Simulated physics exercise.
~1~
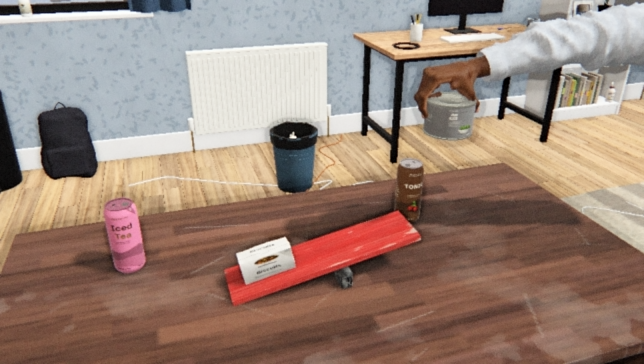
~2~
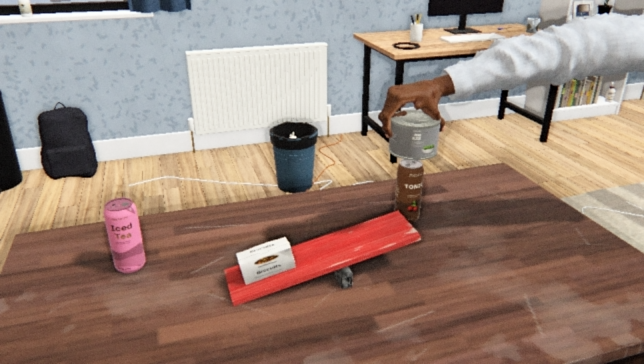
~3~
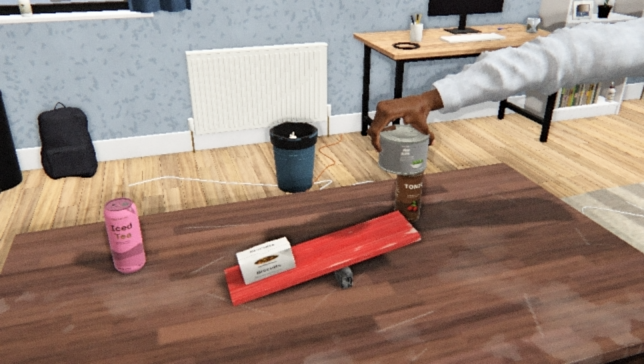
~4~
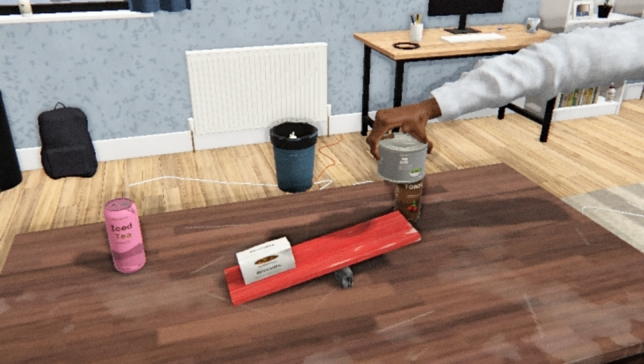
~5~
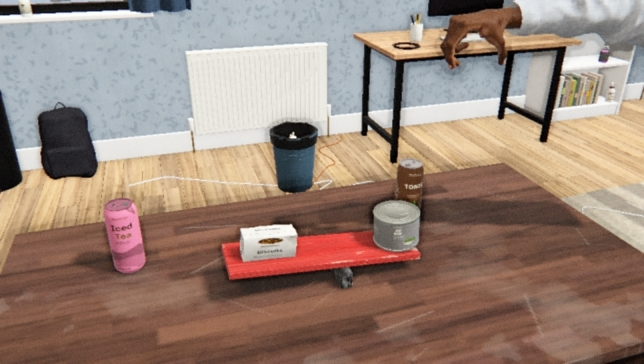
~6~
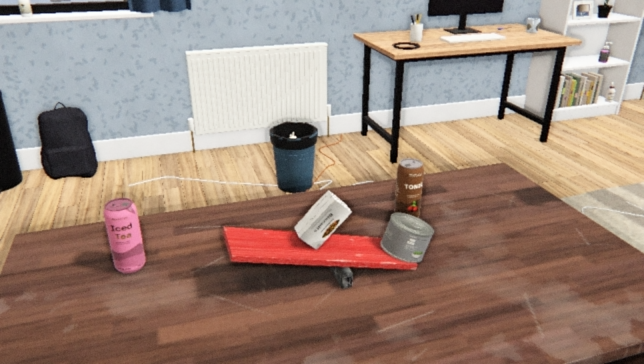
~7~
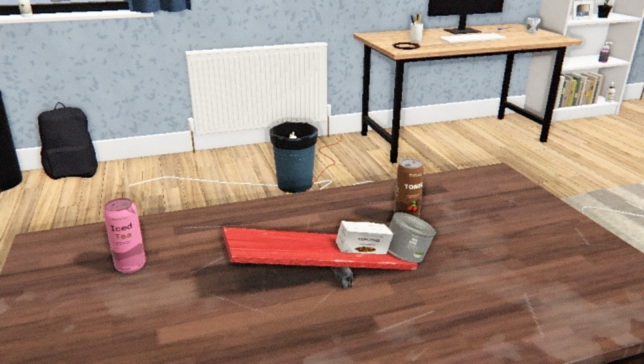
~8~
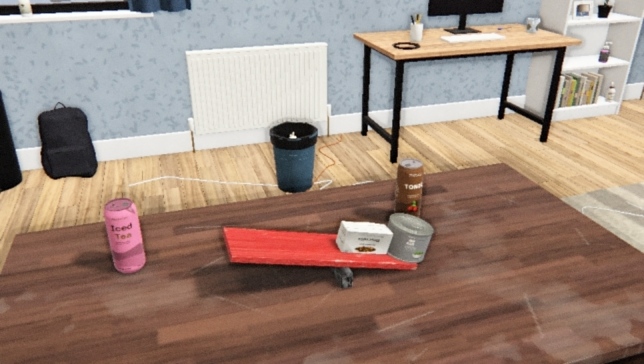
A hand drops a grey tub on a red plank, tipping it and flipping the packet.
